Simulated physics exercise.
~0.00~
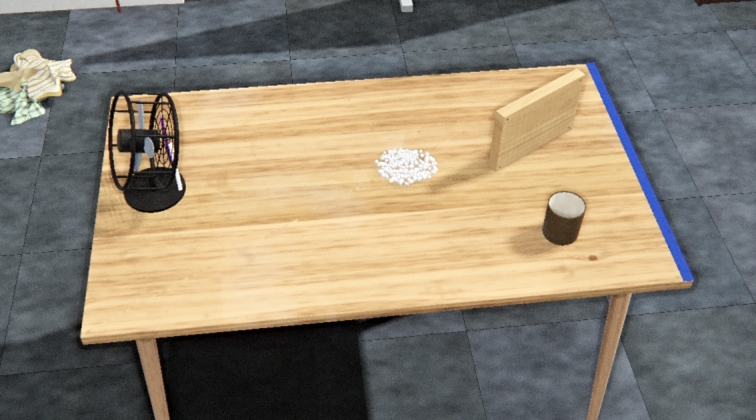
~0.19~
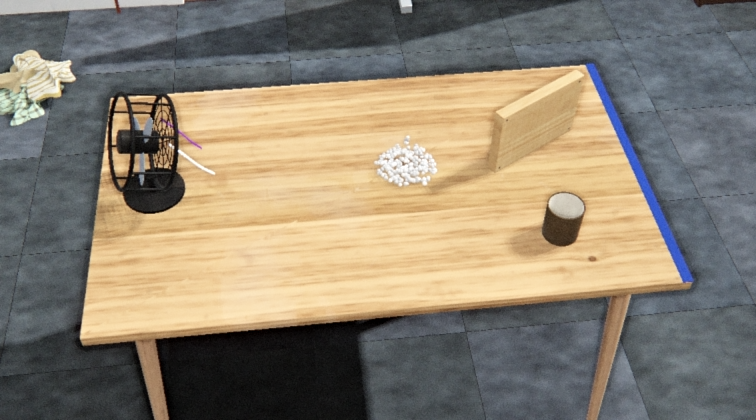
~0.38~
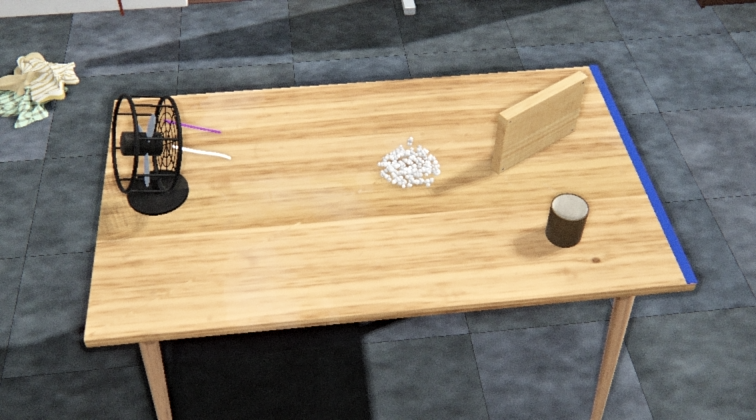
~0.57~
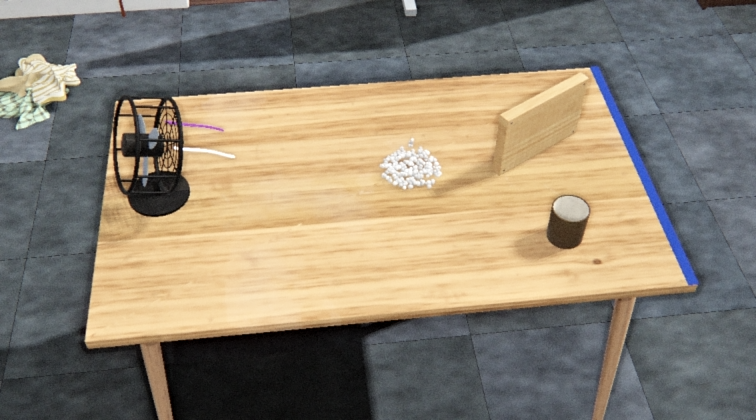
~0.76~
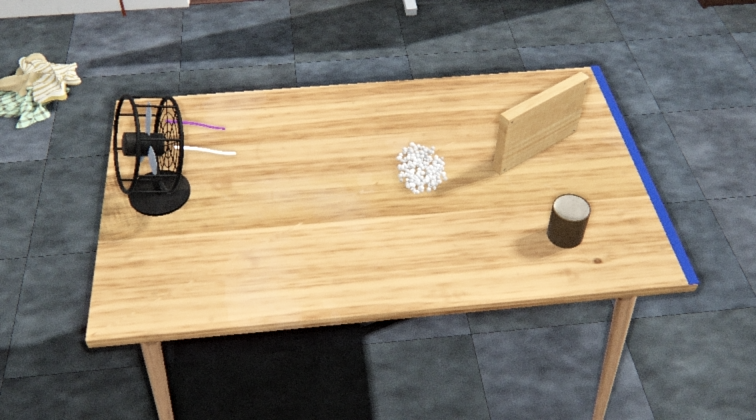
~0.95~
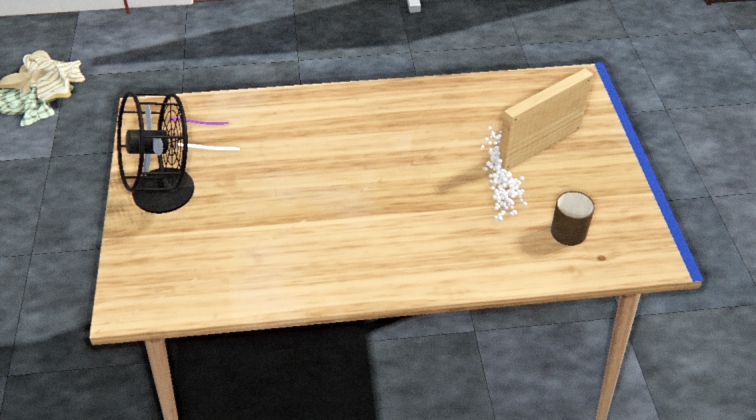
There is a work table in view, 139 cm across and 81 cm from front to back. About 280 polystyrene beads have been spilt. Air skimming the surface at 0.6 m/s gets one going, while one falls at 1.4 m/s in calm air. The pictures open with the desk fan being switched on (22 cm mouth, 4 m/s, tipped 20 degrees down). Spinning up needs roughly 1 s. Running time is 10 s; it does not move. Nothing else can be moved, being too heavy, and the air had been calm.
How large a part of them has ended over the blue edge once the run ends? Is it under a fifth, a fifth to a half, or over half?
Most.
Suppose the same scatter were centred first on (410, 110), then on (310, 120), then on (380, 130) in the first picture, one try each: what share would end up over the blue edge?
First try 4 %, second 0 %, third 30 %.
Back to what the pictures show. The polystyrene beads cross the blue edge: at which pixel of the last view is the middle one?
At roughly pixel (665, 198).
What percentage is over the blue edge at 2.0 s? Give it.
Some 80 per cent.
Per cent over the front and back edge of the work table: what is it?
About 5 per cent front and 0 per cent back.
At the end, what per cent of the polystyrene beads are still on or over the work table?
I'd put it at some 2 %.
After 2.0 s the count stands so, 81 % are over the blue edge.
After 3.2 s the count stands so, 83 % are over the blue edge.
After 5.5 s the count stands so, 89 % are over the blue edge.
After 10.0 s, at the end, 92 % are over the blue edge.
